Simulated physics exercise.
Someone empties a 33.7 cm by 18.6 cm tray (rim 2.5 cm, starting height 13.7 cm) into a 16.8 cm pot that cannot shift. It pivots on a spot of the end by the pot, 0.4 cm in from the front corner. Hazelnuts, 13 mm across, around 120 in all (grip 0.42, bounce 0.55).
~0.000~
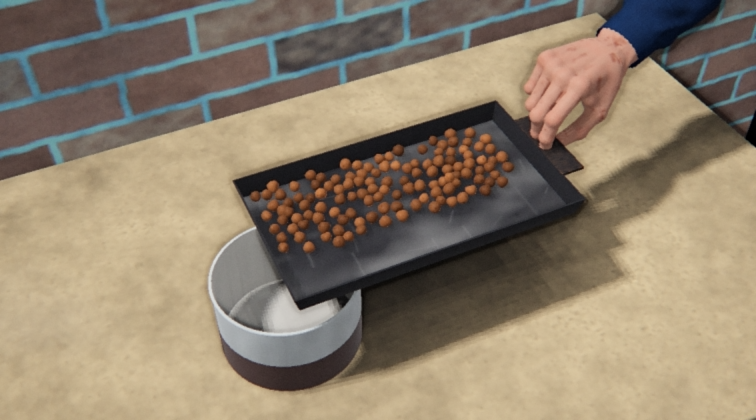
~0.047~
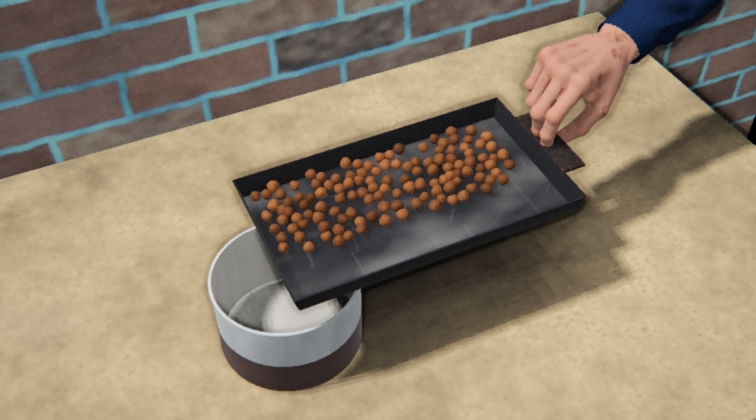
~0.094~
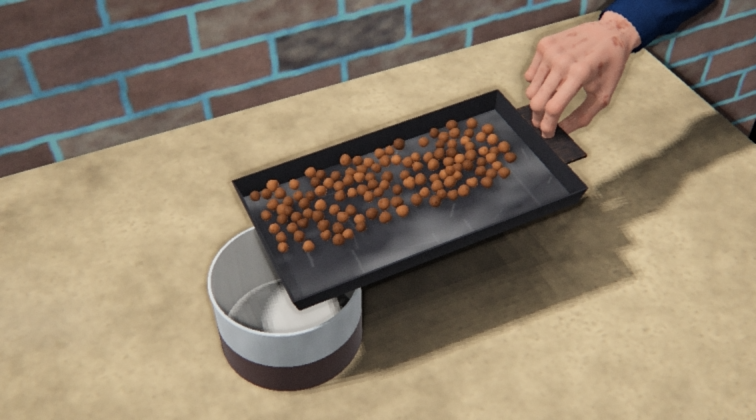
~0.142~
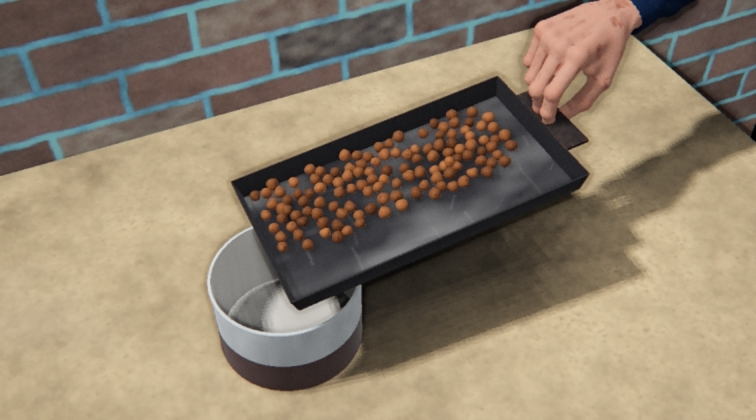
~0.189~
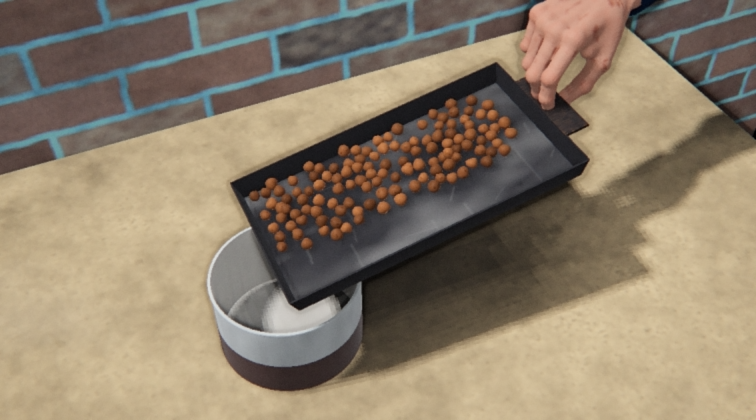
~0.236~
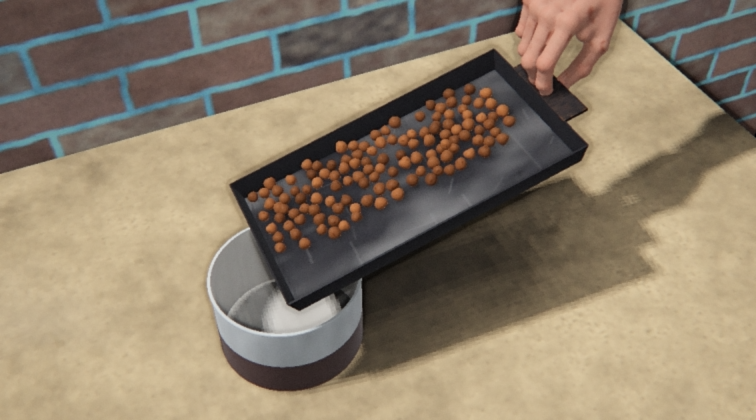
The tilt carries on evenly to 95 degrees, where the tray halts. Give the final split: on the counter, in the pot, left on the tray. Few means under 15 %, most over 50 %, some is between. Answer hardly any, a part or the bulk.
On the counter: A part; in the pot: The bulk; left on the tray: Hardly any.
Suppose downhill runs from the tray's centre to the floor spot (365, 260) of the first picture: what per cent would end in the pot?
About 0 per cent.
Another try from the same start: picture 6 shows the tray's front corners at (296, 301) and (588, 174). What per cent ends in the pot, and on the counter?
Pot 0, counter 100.
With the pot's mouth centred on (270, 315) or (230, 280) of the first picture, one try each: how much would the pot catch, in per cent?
About 40 and 70 per cent.
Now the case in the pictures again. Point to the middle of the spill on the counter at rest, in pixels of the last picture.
At about (190, 282).
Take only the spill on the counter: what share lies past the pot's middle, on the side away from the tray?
Roughly 90 per cent.
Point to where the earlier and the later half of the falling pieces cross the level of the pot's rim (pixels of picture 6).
First near (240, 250), later near (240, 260).
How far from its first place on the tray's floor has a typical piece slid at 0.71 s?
About 10 cm.
After 0.71 s, tilt 53 degrees; the tray holds 100 %, the pot 0 %.
After 1.02 s, tilt 79 degrees; the tray holds 85 %, the pot 5 %.
After 1.43 s, tilt 95 degrees; the tray holds 10 %, the pot 55 %.
At rest (2.2 s), counter 40 %, pot 60 %, tray 0 %.
